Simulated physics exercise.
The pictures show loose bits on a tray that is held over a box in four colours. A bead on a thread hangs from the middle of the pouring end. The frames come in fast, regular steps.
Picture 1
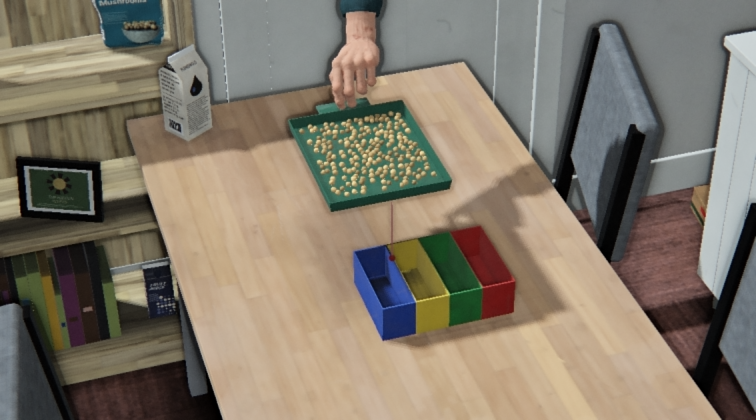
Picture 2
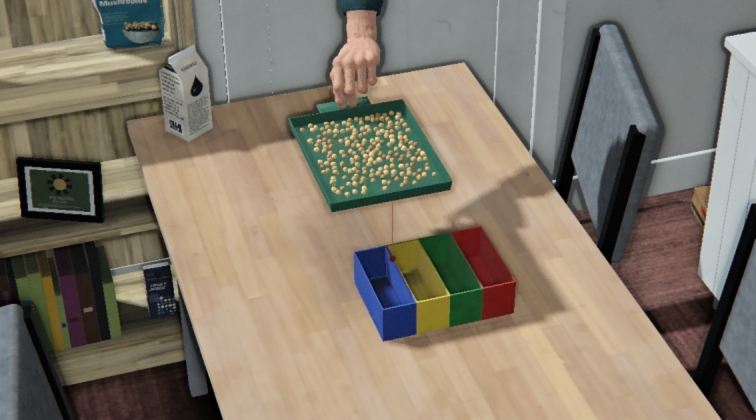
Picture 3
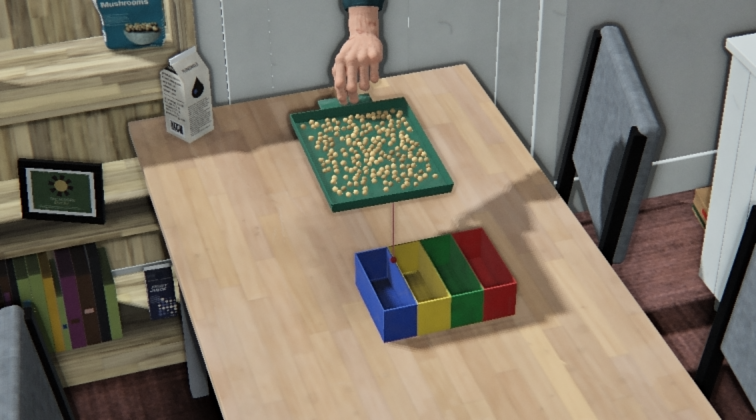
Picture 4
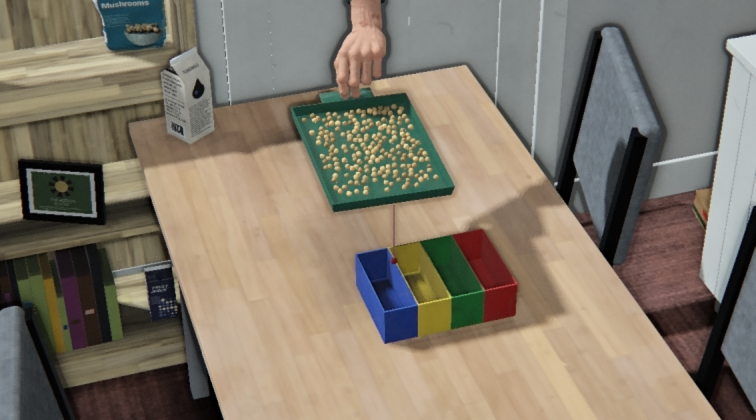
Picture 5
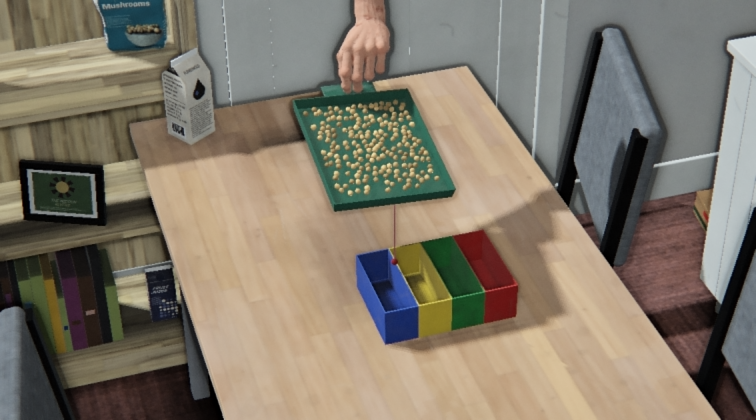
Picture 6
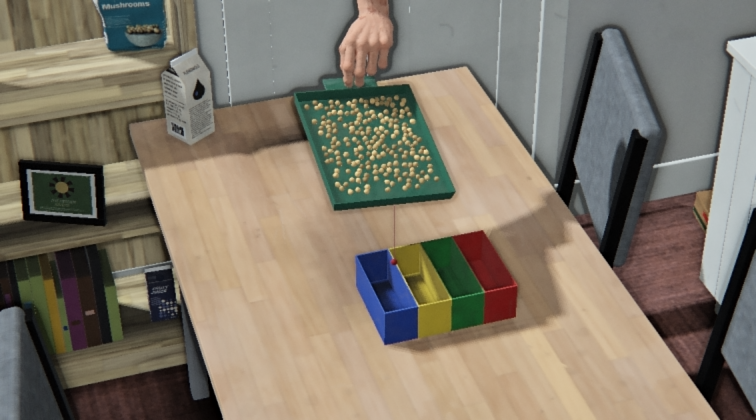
A hand at the far end of a green tray of dried chickpeas gradually raises that end, tilting the tray slightly toward the near right corner, while the chickpeas show little movement. Below it, a box with blue, yellow, green and red cells, left to right, sits beneath a small red bead on a thread. The wooden table, beside shelves and grey chairs, is seen from above.
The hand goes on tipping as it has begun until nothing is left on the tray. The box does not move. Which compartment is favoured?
It favours the green compartment.
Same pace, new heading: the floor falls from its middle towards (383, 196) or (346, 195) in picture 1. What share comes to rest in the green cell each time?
In turn 10 and 0 in a hundred.
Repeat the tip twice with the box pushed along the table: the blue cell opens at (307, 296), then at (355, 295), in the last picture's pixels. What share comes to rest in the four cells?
In turn 20 and 80 in a hundred.
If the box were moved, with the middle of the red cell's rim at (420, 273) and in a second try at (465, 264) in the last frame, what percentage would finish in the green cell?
Near 0 % and 50 %.
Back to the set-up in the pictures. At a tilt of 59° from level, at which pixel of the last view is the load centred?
Close to (424, 178).
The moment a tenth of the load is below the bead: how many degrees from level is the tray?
Roughly 110°.
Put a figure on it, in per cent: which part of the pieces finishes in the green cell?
About 60 per cent.
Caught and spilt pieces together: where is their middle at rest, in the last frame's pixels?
At about (451, 299).
Just after the last frame, tray tipped steeply; almost all on the tray; just a few falling or outside the box.
A moment on, tray tipped right over; almost all on the tray; about a tenth in the green cell; just a few in the yellow cell; just a few falling or outside the box.
Further on, tray tipped past a quarter turn; roughly two thirds in the green cell; roughly a quarter in the yellow cell; about a tenth in the red cell; about a tenth in the blue cell; just a few falling or outside the box.
When it is over, tray tipped past a quarter turn; roughly two thirds in the green cell; roughly a quarter in the yellow cell; about a tenth in the red cell; about a tenth in the blue cell; just a few outside the box.
